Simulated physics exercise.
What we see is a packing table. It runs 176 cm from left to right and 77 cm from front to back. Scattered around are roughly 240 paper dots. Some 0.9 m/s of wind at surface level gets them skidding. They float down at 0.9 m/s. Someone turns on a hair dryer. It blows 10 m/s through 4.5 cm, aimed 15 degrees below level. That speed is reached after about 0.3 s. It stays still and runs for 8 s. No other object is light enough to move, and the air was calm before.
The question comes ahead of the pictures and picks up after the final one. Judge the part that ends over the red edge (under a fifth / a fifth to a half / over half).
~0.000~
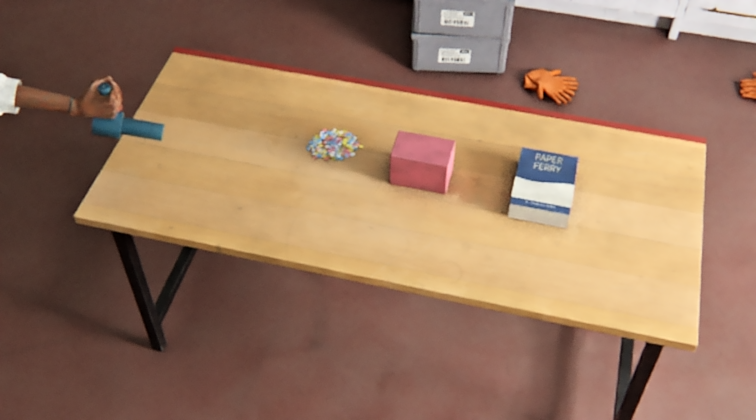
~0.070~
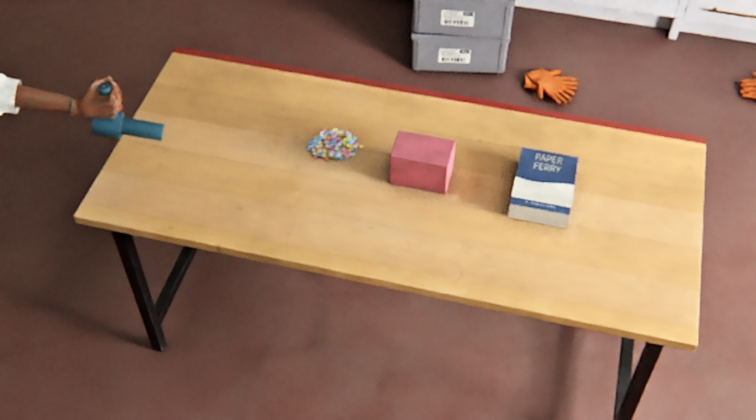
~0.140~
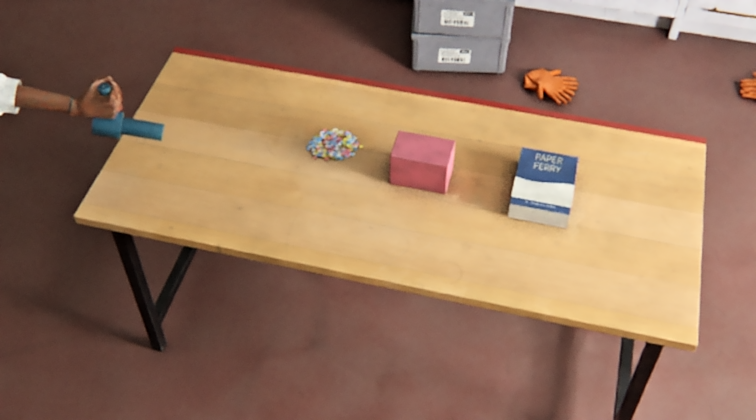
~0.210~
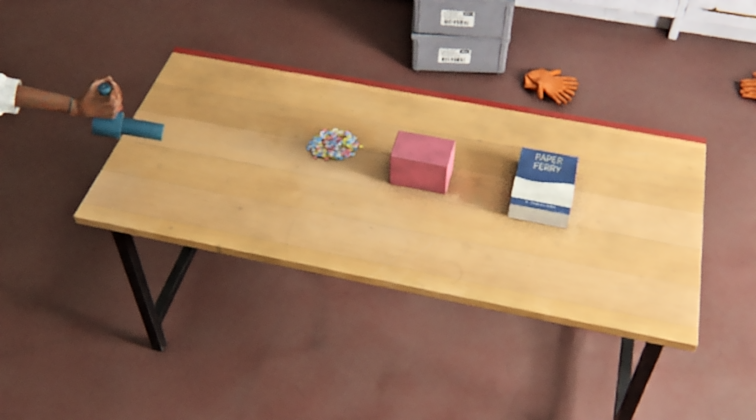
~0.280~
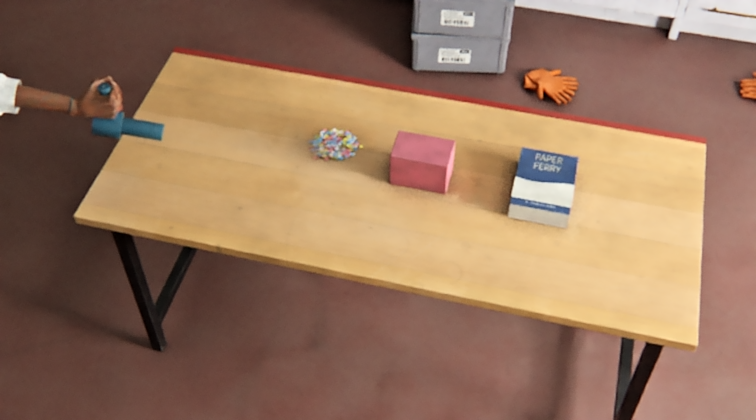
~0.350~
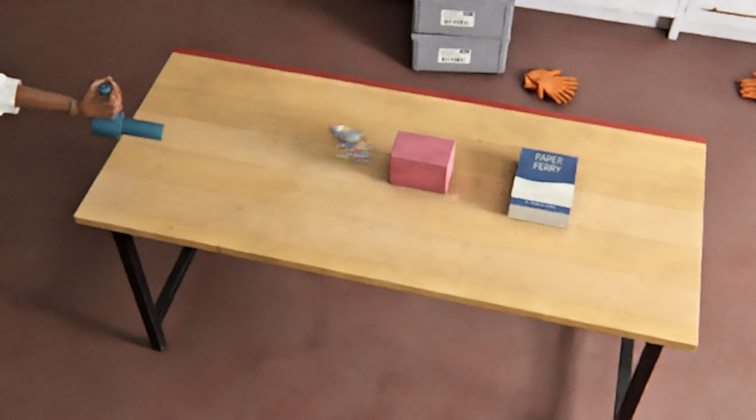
Most.
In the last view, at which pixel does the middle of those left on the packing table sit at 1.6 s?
I'd point to somewhere around (521, 166).
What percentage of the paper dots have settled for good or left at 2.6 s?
Roughly 90 per cent of them.
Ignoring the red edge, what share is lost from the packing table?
About 25 per cent of them.
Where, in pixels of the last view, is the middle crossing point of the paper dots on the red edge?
Midpoint of crossings, approx. (501, 103).
After 1.6 s, 66 % are over the red edge; the middle of those still in play is near (521, 166); 74 % have settled or left.
After 2.6 s, 66 % are over the red edge; 88 % have settled or left.
After 4.4 s, 66 % are over the red edge; 94 % have settled or left.
After 8.0 s, at the end, 66 % are over the red edge.
